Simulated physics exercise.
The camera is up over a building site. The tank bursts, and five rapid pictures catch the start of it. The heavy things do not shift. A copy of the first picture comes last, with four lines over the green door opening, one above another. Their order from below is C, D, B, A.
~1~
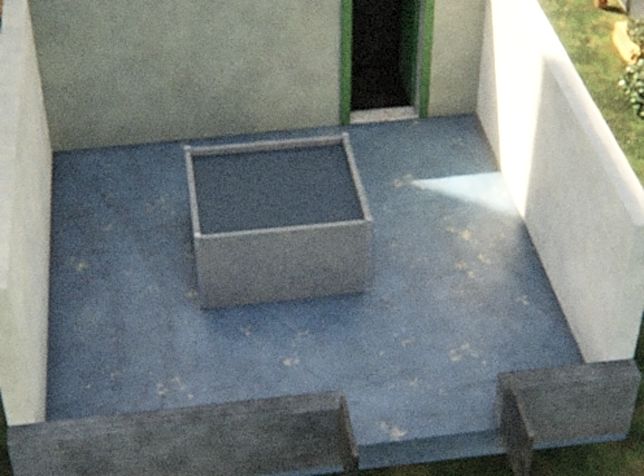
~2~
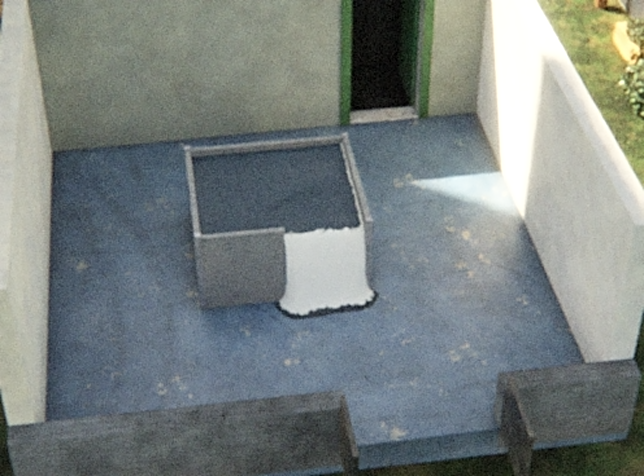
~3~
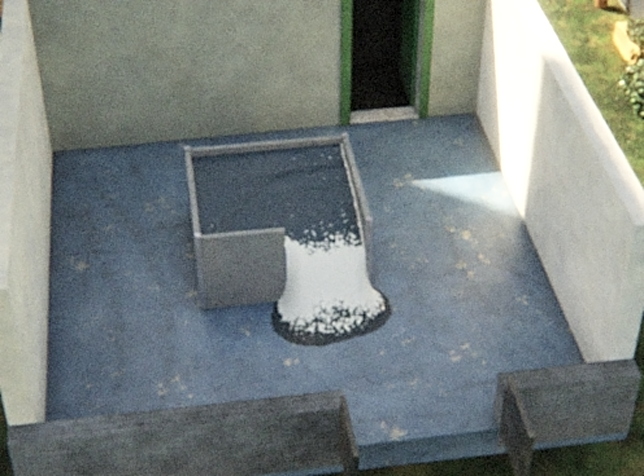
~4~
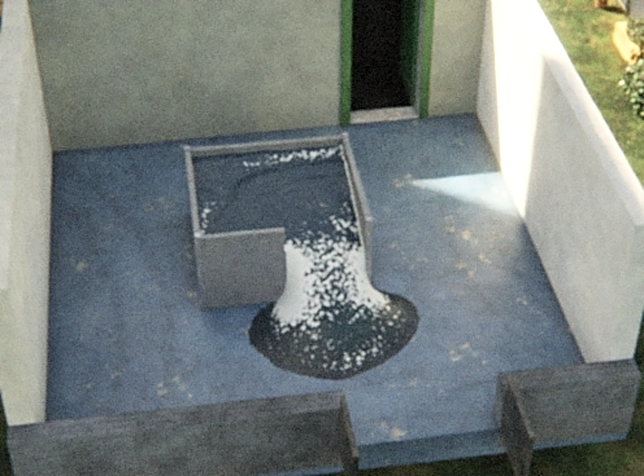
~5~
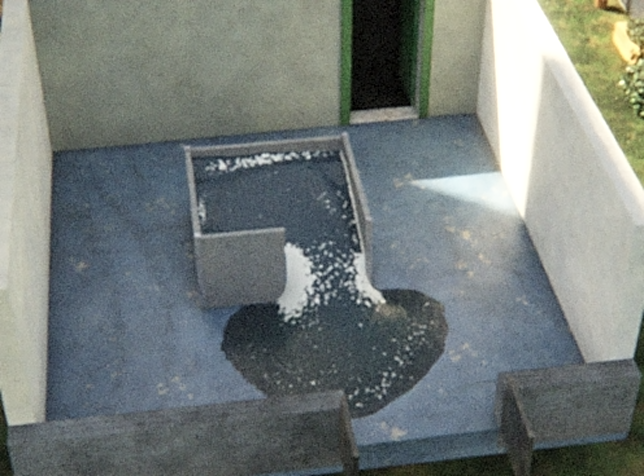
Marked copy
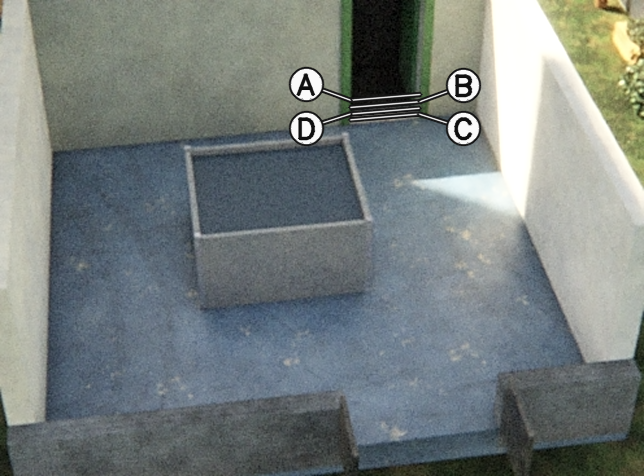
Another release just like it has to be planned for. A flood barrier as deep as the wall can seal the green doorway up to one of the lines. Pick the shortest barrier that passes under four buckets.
Take C.
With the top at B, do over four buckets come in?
No.
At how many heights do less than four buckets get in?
All four.
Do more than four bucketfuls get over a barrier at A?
No, that is safe.
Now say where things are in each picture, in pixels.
Water in the tank at rest, its middle at (275, 190); foot of the green doorway at (384, 121); open gate at (421, 377).
Water covers 1 % of the ground and shows as far out as (287, 310).
Water covers 3 % of the ground and shows as far out as (310, 339).
Water covers 6 % of the ground and shows as far out as (362, 361).
Water covers 12 % of the ground and shows as far out as (409, 355).
On the marked copy, A at (385, 97); B at (385, 104); C at (384, 116); D at (385, 111); from the bottom up C, D, B, A.
If A is chosen, nothing gets over.
If B is chosen, nothing gets over.
If C is chosen, nothing gets over.
If D is chosen, nothing gets over.
